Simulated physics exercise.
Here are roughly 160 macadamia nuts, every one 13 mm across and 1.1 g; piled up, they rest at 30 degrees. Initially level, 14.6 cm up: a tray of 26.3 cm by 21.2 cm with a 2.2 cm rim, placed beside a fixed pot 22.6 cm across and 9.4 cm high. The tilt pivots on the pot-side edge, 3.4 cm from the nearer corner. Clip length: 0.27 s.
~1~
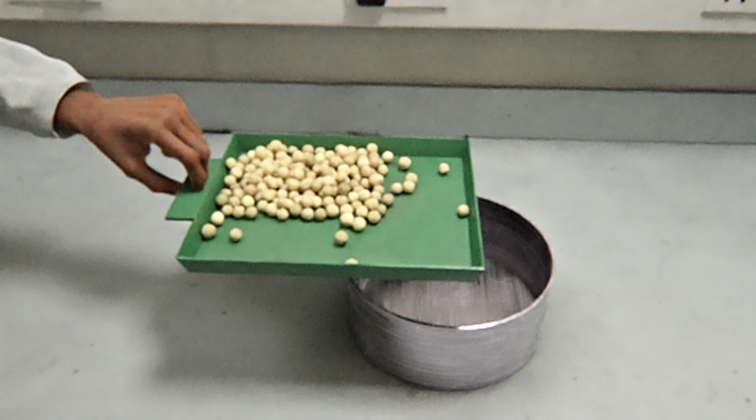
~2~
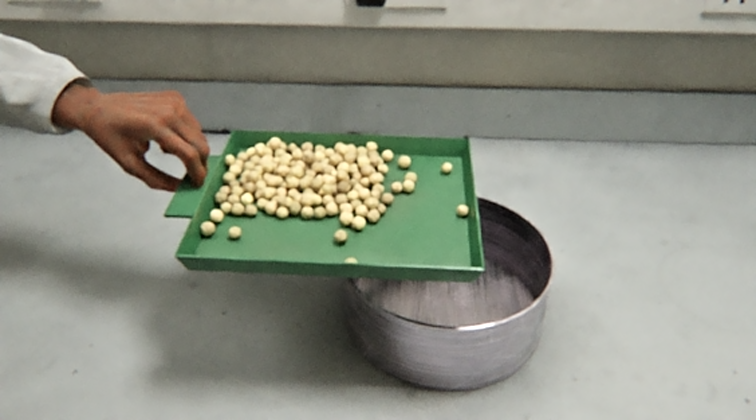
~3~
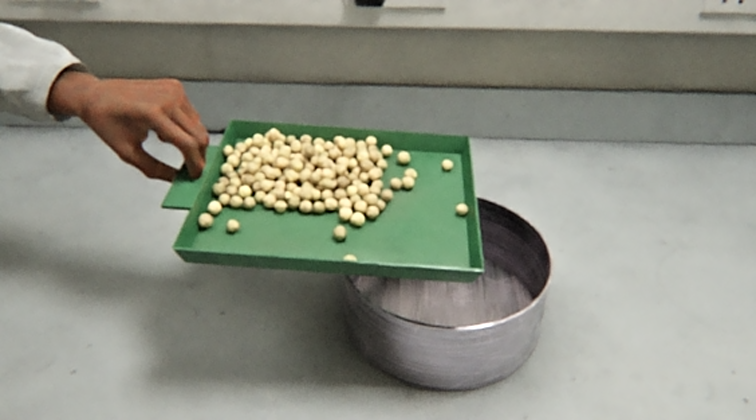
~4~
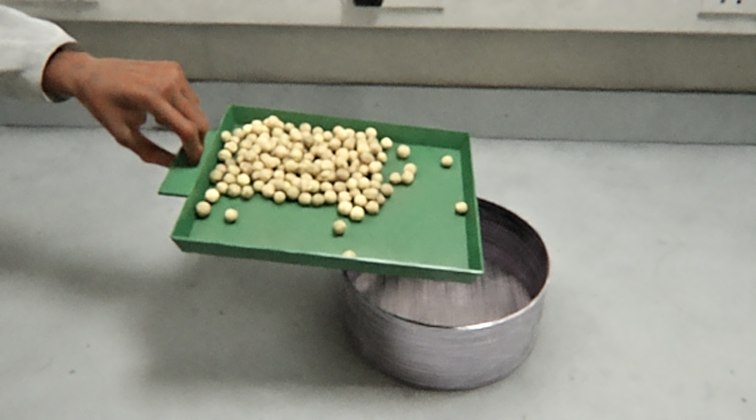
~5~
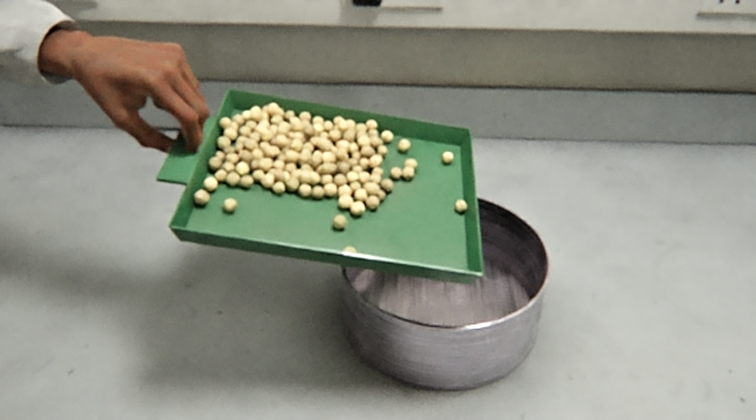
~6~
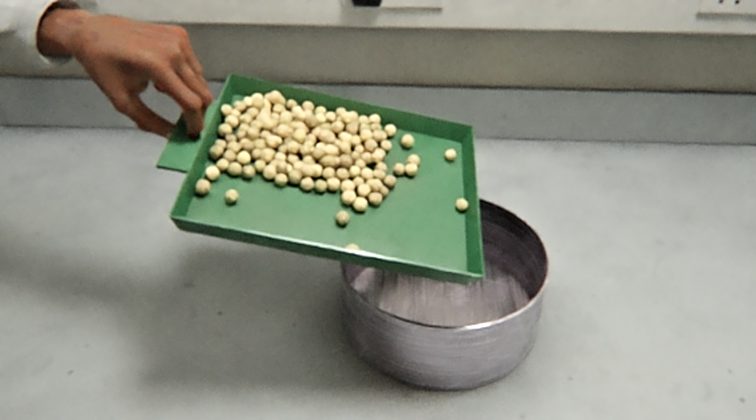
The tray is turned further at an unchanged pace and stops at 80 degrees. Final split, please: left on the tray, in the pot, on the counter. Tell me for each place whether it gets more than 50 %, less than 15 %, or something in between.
Result: Tray: Very little; pot: A modest amount; counter: Over half the load.
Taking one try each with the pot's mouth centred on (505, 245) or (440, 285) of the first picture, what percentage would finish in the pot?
First try around 40 %, second around 85 %.
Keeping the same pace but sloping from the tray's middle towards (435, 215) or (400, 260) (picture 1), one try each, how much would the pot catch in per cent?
First try: Around 80 percent; second try: Around 5 percent.
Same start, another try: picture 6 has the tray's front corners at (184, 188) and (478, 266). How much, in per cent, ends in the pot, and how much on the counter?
Pot 80; counter 20.
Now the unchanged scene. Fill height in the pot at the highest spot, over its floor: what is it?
Some 1.5 cm above the floor.
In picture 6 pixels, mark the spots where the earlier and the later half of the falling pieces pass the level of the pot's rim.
First near (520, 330), then at (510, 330).
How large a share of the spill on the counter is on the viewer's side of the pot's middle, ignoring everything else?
Near 100 in a hundred.
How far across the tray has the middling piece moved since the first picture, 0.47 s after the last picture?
Around 15 centimetres.
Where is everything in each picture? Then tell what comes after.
The first picture shows tray tilt 0 degrees, front corners at (185, 253) and (476, 263); middle of the pieces at (308, 183); pot at (448, 251).
The second picture shows tray tilt 1 degrees, front corners at (184, 251) and (476, 264); middle of the pieces at (308, 181).
The third picture shows tray tilt 3 degrees, front corners at (182, 244) and (475, 265), lowest corner right front; middle of the pieces at (307, 175).
The fourth picture shows tray tilt 7 degrees, front corners at (180, 233) and (475, 266), lowest corner right front; middle of the pieces at (306, 165).
The fifth picture shows tray tilt 11 degrees, front corners at (179, 222) and (475, 268), lowest corner right front; middle of the pieces at (306, 155).
The sixth picture shows tray tilt 14 degrees, front corners at (180, 212) and (476, 270), lowest corner right front; middle of the pieces at (308, 147); pot at (444, 251).
Then, 0.47 s after the last picture, tilt 46 degrees; the tray holds 100 %, the pot 0 %.
Then, 0.78 s after the last picture, tilt 67 degrees; the tray holds 75 %, the pot 5 %.
Then, 1.19 s after the last picture, tilt 80 degrees; the tray holds 30 %, the pot 25 %.
In the end, tray 0 %, pot 30 %, counter 70 %.
